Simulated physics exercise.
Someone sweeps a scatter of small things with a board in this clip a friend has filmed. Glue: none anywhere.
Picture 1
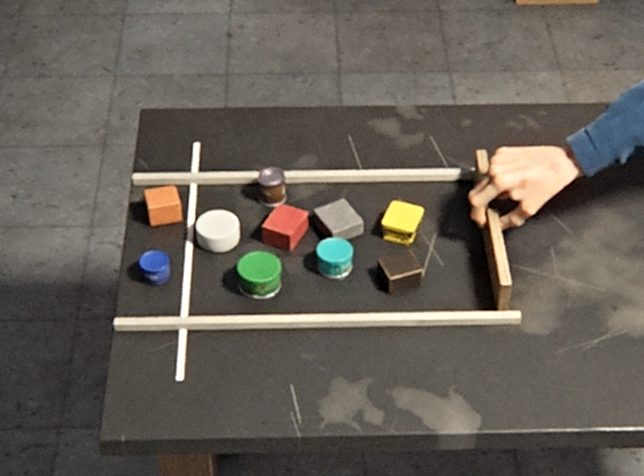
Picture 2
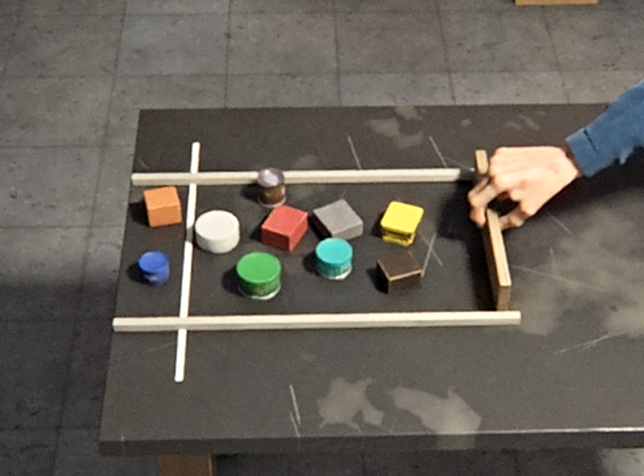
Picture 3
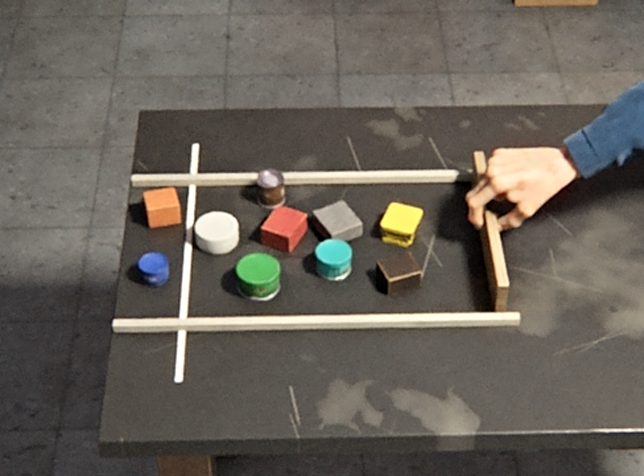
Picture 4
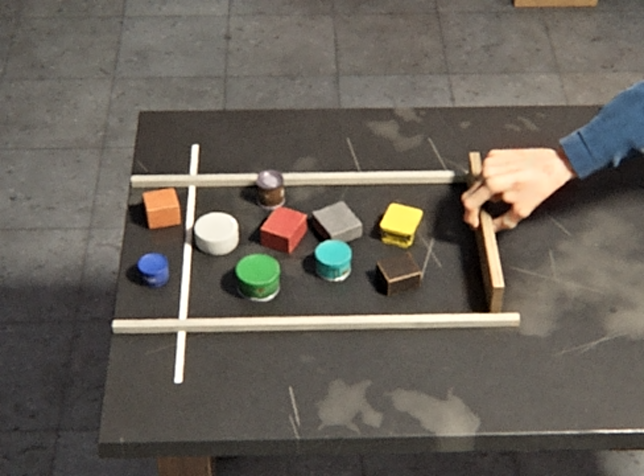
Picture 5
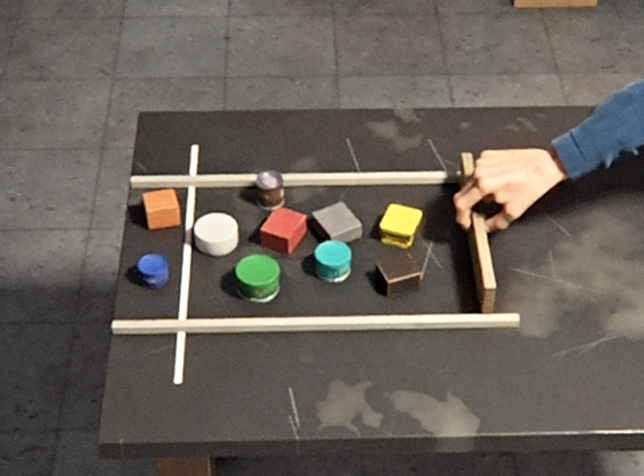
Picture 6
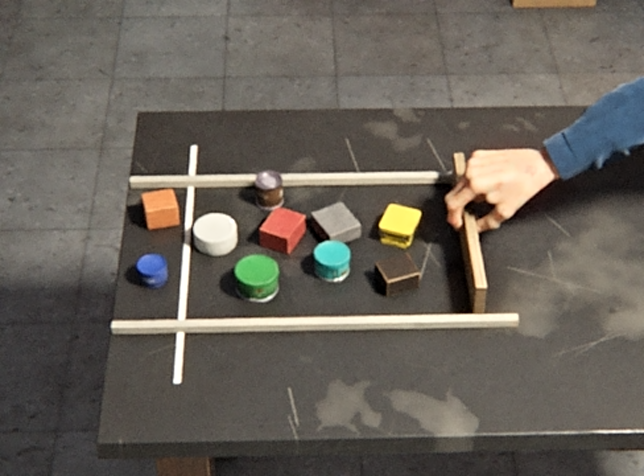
A wooden board held by someone's hand slid a short way left between two pale strips on a dark table, while the scattered colourful blocks, pots and tubs stayed where they were, untouched.
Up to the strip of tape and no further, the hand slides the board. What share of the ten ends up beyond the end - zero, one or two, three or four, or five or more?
I expect that three pieces or four will leave the table.
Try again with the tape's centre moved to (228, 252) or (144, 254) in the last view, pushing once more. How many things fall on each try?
Taking the two tries in order, the numbers are 1 and 6.
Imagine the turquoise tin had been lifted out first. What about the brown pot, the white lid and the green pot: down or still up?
Brown pot - safe, white lid - gone, green pot - safe.
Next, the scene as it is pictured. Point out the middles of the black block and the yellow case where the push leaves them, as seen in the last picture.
Near (166, 275) and (171, 234).
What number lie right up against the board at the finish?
4 of them.
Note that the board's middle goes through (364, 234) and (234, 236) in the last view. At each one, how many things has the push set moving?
5 and 10.
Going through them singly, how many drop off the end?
That totals 4.
Soon after, none off yet; blue tub at rest near (152, 271); orange block at rest near (160, 209); white lid at rest near (215, 235).
After that, none off yet; blue tub at rest near (152, 271); orange block at rest near (160, 209); white lid displaced about its own width near (151, 240).
In the end, the number that fall off is three or four; gone, red block, white lid, orange block and blue tub.
